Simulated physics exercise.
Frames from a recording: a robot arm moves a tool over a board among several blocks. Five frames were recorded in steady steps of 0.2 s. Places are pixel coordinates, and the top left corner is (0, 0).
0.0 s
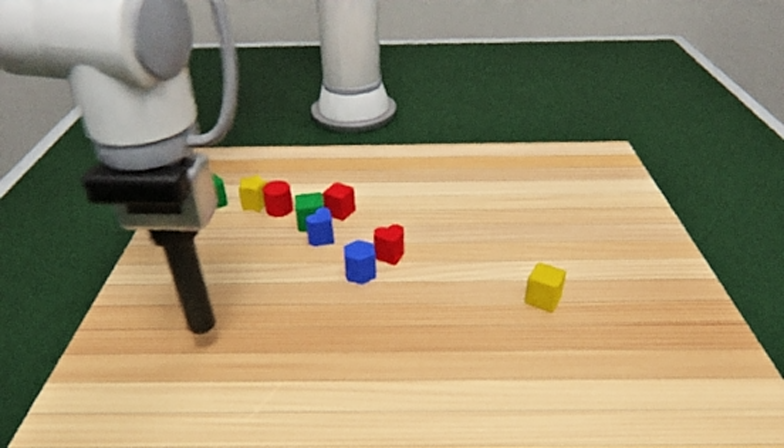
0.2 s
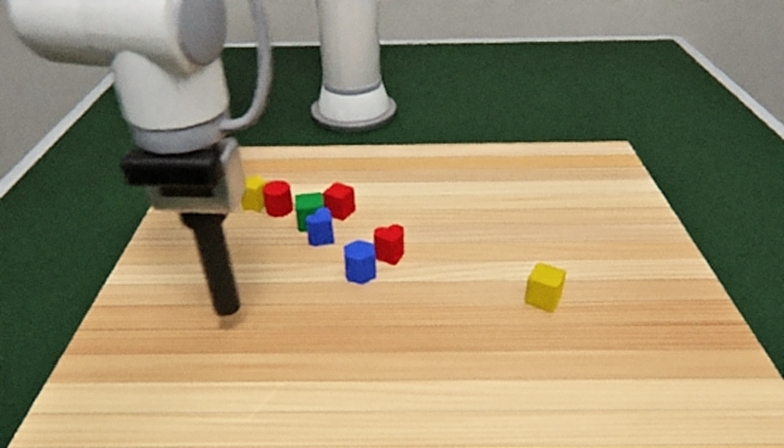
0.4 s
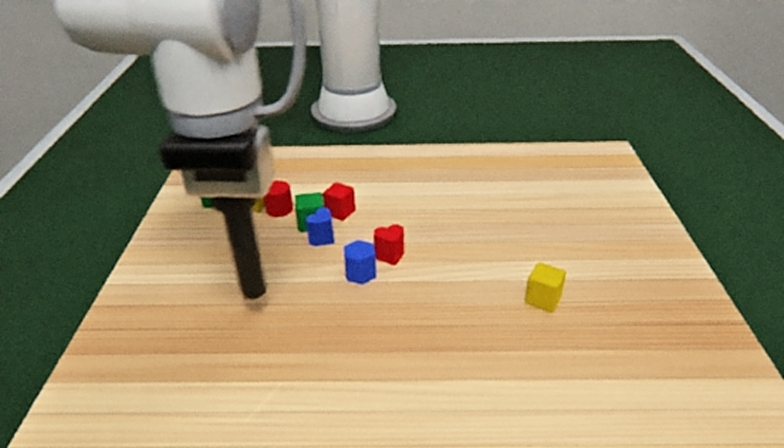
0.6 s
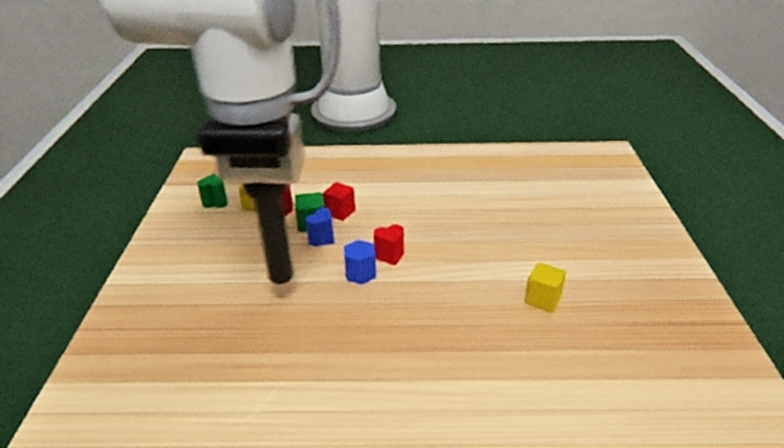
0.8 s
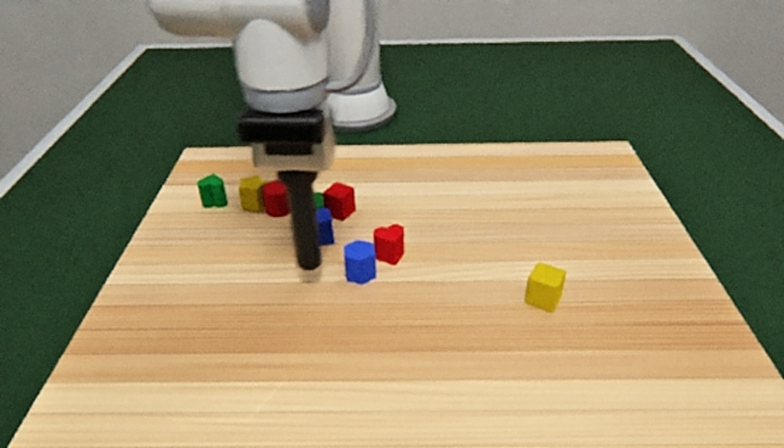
On a wooden board, a robot arm moves its dark tool rightward and away from the viewer, nearing still, coloured blocks.
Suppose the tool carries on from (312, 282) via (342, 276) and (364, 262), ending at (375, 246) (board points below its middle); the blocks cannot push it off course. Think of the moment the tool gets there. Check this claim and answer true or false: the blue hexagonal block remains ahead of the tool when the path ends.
The statement is false.
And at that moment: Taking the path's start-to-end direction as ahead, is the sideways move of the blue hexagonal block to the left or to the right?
Facing the way the path runs, start to end, you'll find the blue hexagonal block has shifted right.
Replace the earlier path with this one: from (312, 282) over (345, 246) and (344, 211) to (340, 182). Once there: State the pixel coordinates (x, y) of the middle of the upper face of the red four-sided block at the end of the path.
Its top middle is near (319, 155).
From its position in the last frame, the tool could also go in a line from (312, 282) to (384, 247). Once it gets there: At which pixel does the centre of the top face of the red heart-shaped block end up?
I expect it at (408, 229).
What follows on the original path. Halfway along, tool at (354, 252); blue hexagonal block at (381, 245); red heart-shaped block at (394, 230).
At the end, tool at (374, 228); blue heart-shaped block not moved; blue hexagonal block at (388, 244), turned 15° clockwise; red heart-shaped block at (398, 228), turned 15° anticlockwise.
